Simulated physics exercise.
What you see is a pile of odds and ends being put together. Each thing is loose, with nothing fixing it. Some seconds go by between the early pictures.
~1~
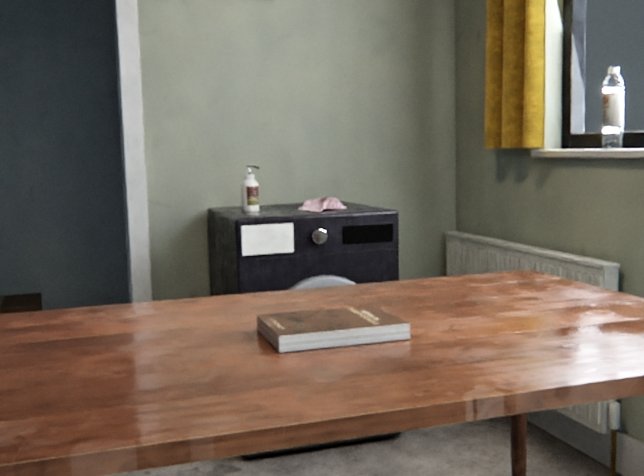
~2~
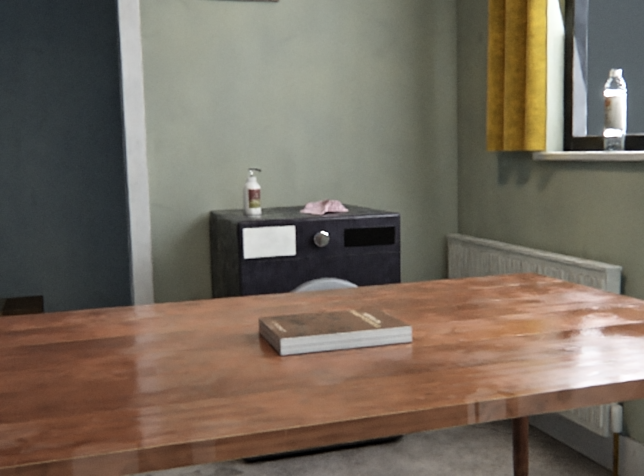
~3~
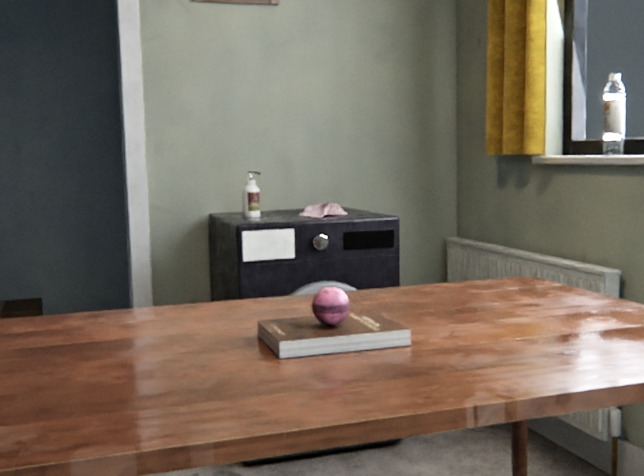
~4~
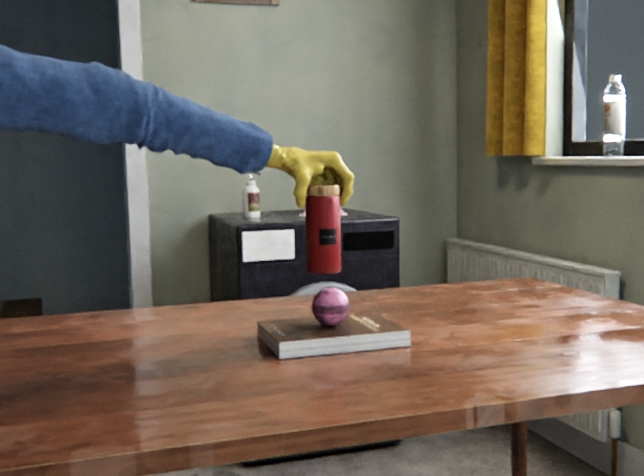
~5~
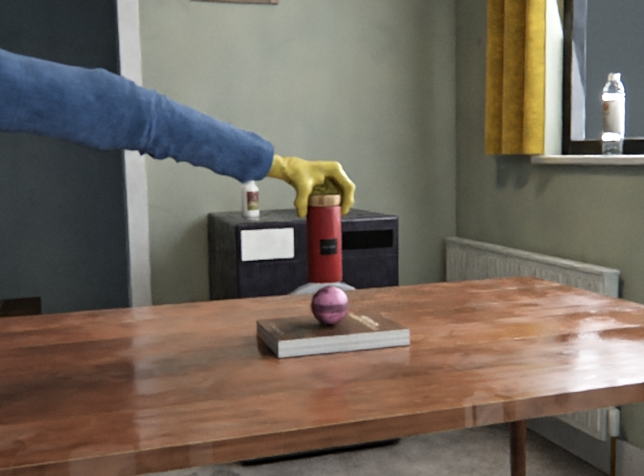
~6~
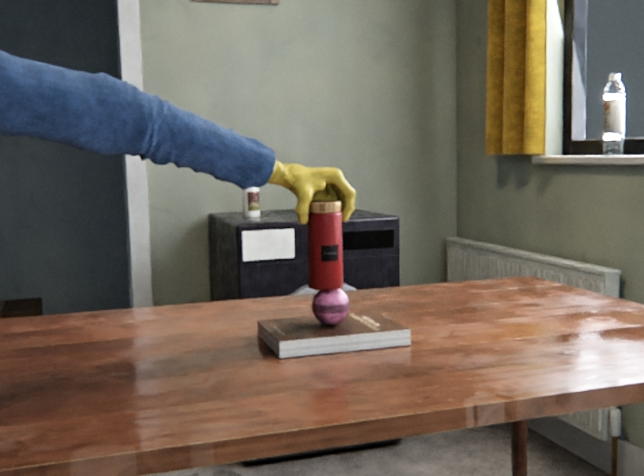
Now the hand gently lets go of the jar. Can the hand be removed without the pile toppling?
No, the pile topples.
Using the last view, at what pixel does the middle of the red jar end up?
The object finishes somewhere near (253, 312).
Then, 0.50 s on from there, red jar now fallen.
Then, 0.60 s on from there, things are still on the move.
Then, 1.30 s on from there, nothing new.
In the end, fallen, red jar; the other 2 unmoved. At the end, from the last picture's camera, red jar near (253, 312). The pile loses its balance.
